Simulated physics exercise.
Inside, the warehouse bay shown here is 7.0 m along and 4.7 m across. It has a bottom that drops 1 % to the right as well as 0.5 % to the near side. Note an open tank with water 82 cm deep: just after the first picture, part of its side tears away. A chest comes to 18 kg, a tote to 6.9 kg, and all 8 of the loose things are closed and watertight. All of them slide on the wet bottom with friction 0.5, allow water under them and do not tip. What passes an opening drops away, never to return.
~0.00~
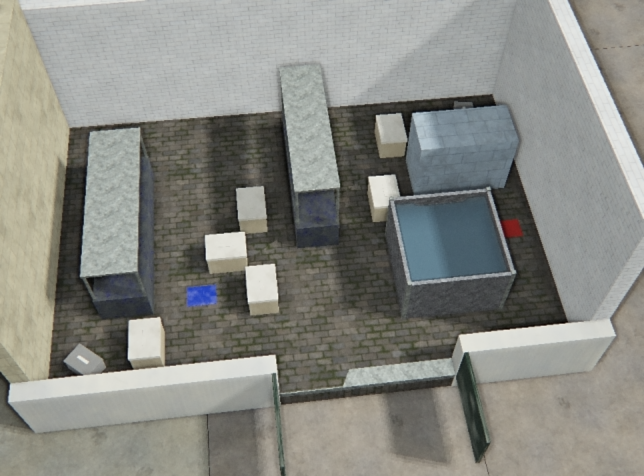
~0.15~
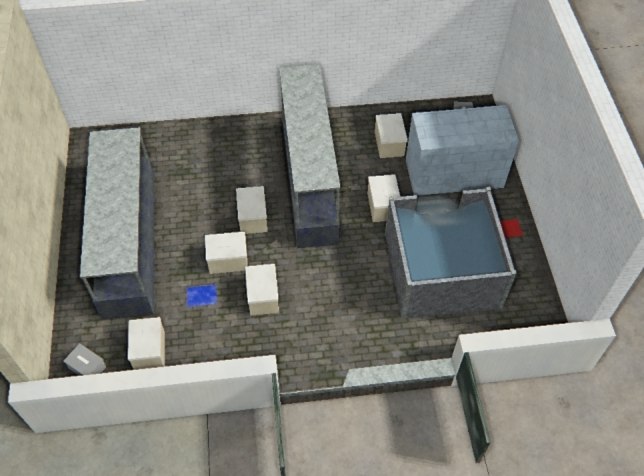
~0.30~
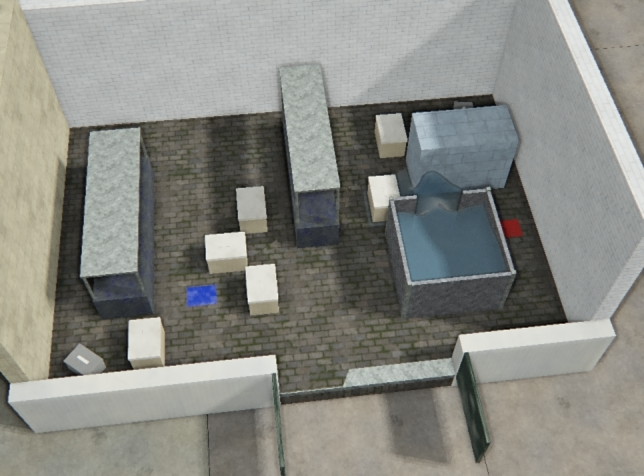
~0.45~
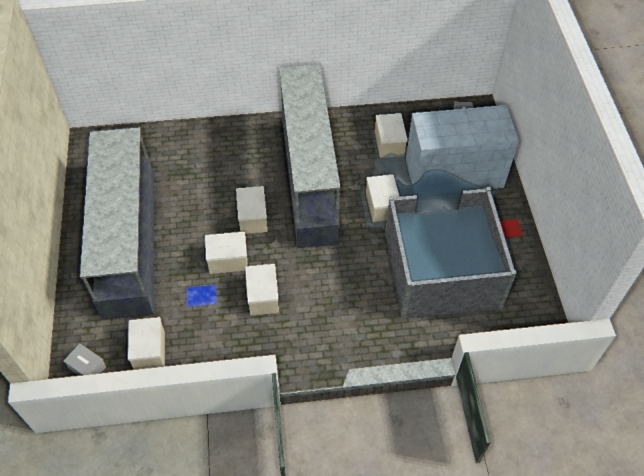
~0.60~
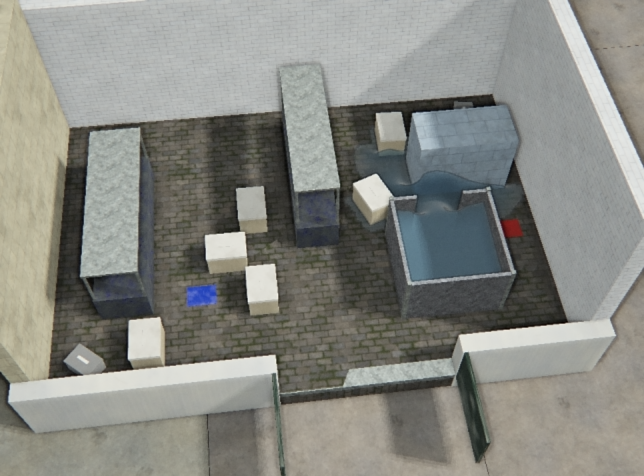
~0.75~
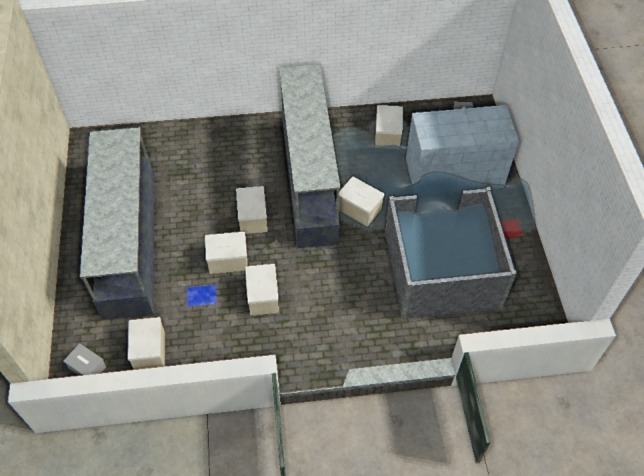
To begin with, pale chests stand still on the brick floor of a walled bay, around an open tank of water. A gap opens in the tank's far side and water pours out, spreading around the blue-grey block. The nearest chest then turns and slides left, and another behind it shifts slightly.
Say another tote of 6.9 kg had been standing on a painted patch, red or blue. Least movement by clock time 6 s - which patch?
It would have moved least on blue.
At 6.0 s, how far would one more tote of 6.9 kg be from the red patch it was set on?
Roughly 350 cm from the patch.
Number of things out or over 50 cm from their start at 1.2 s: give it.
The number by then is 1.
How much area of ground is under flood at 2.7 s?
Wet area: Approx. 16 m2.
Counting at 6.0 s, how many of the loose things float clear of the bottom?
Count: 2.
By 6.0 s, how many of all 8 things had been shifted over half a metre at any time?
Result: 3.
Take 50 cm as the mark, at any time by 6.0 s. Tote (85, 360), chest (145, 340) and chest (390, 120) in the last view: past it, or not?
Going one by one: Within it, within it, beyond it.
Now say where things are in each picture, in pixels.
A chest at (385, 190) rests on the ground; a chest at (391, 127), on the bottom; the red patch at (507, 229); the blue patch at (202, 296); water covers 1.7 m2; 0 of 8 have shifted, in the first picture.
A chest at (385, 190), on the bottom; a chest at (391, 127) rests on the ground; the red patch at (507, 229); the blue patch at (202, 296); water covers 2.2 m2; 0 of 8 have shifted, in the second picture.
A chest at (385, 190) rests on the ground; a chest at (391, 127) rests on the ground; the red patch at (507, 229); the blue patch at (202, 296); water covers 2.5 m2; 0 of 8 have shifted, in the third picture.
A chest at (384, 191), on the bottom; a chest at (391, 127) rests on the ground; the red patch at (507, 229); the blue patch at (202, 296); water covers 2.8 m2; 0 of 8 have shifted, in the fourth picture.
A chest at (374, 192) rests on the ground, 16 cm from its start; a chest at (391, 125) rests on the ground, 4 cm from its start; the red patch at (507, 229); the blue patch at (202, 296); 3.5 m2 under water; 1 of 8 have shifted, in the fifth picture.
A chest at (361, 194) rests on the ground, 36 cm from its start; a chest at (389, 119) rests on the ground, 18 cm from its start; the red patch at (507, 229); the blue patch at (202, 296); water covers 4.6 m2; 2 of 8 have shifted, in the sixth picture.
After 1.2 s on red it would be 31 cm off in 5 cm of water; on blue it would be 0 cm off in 0 cm of water.
After 2.7 s on red it would be 177 cm off in 11 cm of water; on blue it would be 0 cm off in 0 cm of water.
After 4.2 s on red it would be 293 cm off in 3 cm of water; on blue it would be 0 cm off in 0 cm of water.
After 6.0 s on red it would be 330 cm off in 2 cm of water; on blue it would be 0 cm off in 2 cm of water.
